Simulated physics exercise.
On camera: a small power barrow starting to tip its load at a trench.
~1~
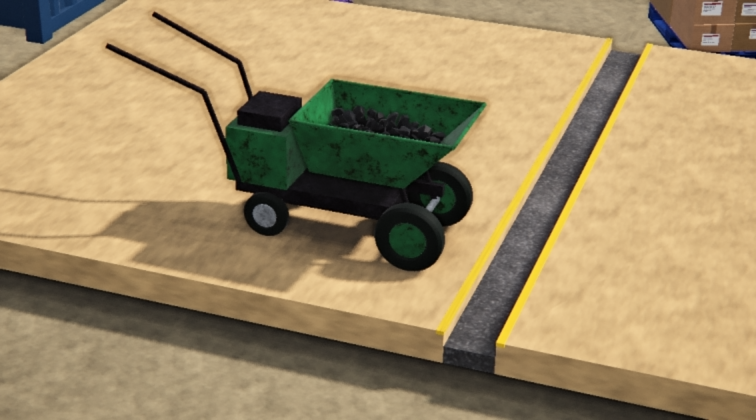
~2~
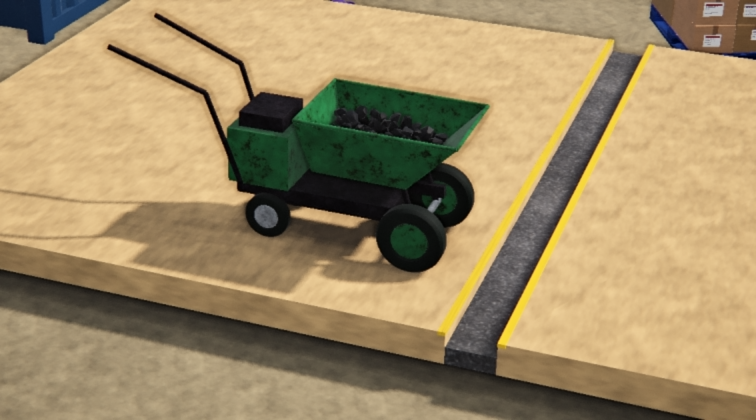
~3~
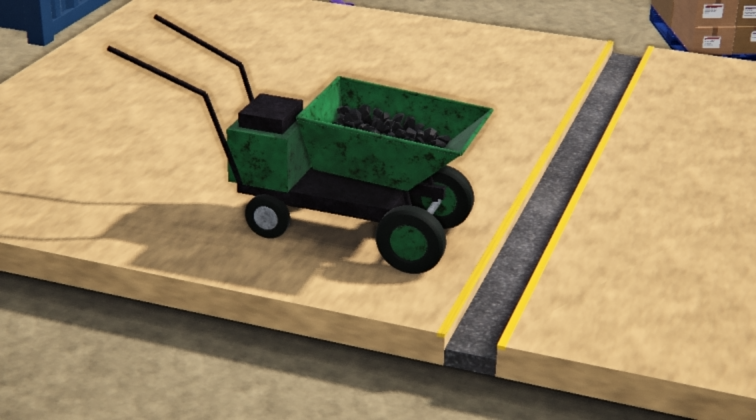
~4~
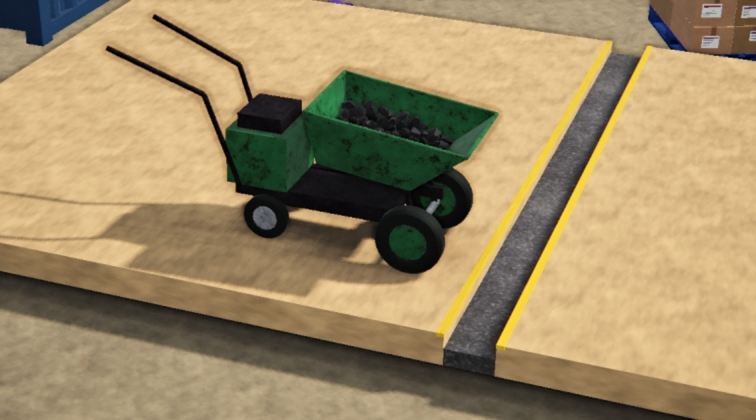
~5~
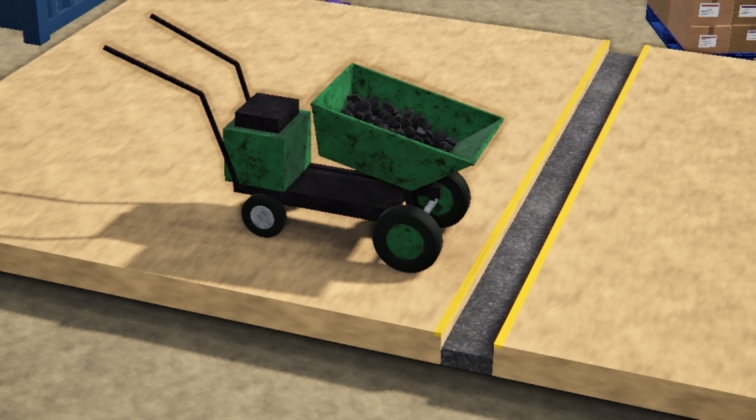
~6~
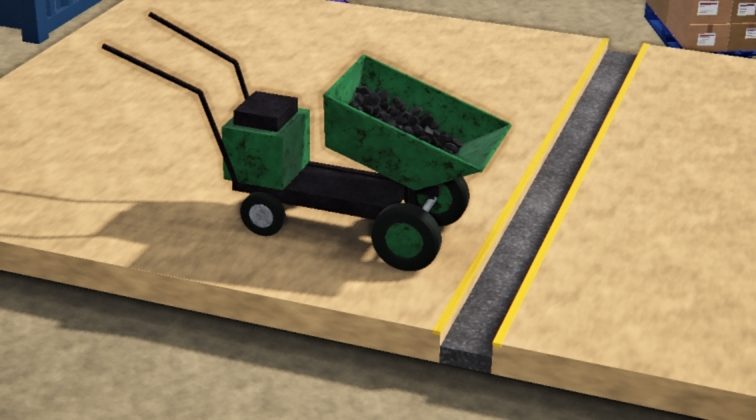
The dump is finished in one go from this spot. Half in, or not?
Between the edges lies under half of the load.
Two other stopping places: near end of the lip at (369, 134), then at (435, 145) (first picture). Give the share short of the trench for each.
In turn 30 and 0 in a hundred.
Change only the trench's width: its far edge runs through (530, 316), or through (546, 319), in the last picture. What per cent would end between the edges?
Roughly 40 per cent, and 60 per cent.
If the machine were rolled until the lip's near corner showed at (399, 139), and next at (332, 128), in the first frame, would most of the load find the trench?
One: Over half. Two: Under half.
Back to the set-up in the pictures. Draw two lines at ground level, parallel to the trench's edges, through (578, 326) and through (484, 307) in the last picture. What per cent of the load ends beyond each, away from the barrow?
The first gives 20 %, the second 80 %.
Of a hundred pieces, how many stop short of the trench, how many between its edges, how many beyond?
In per cent, short 0, between 0 and beyond 80.
Just after the last frame, skip tipped steeply; every one in the skip.
A moment on, skip tipped right over; roughly two thirds in the skip; roughly a third beyond it.
Further on, skip tipped right over; roughly a quarter in the skip; just a few in or heaped over the trench; the larger part beyond it.
When it is over, skip tipped right over; roughly a quarter in the skip; just a few in or heaped over the trench; the larger part beyond it.
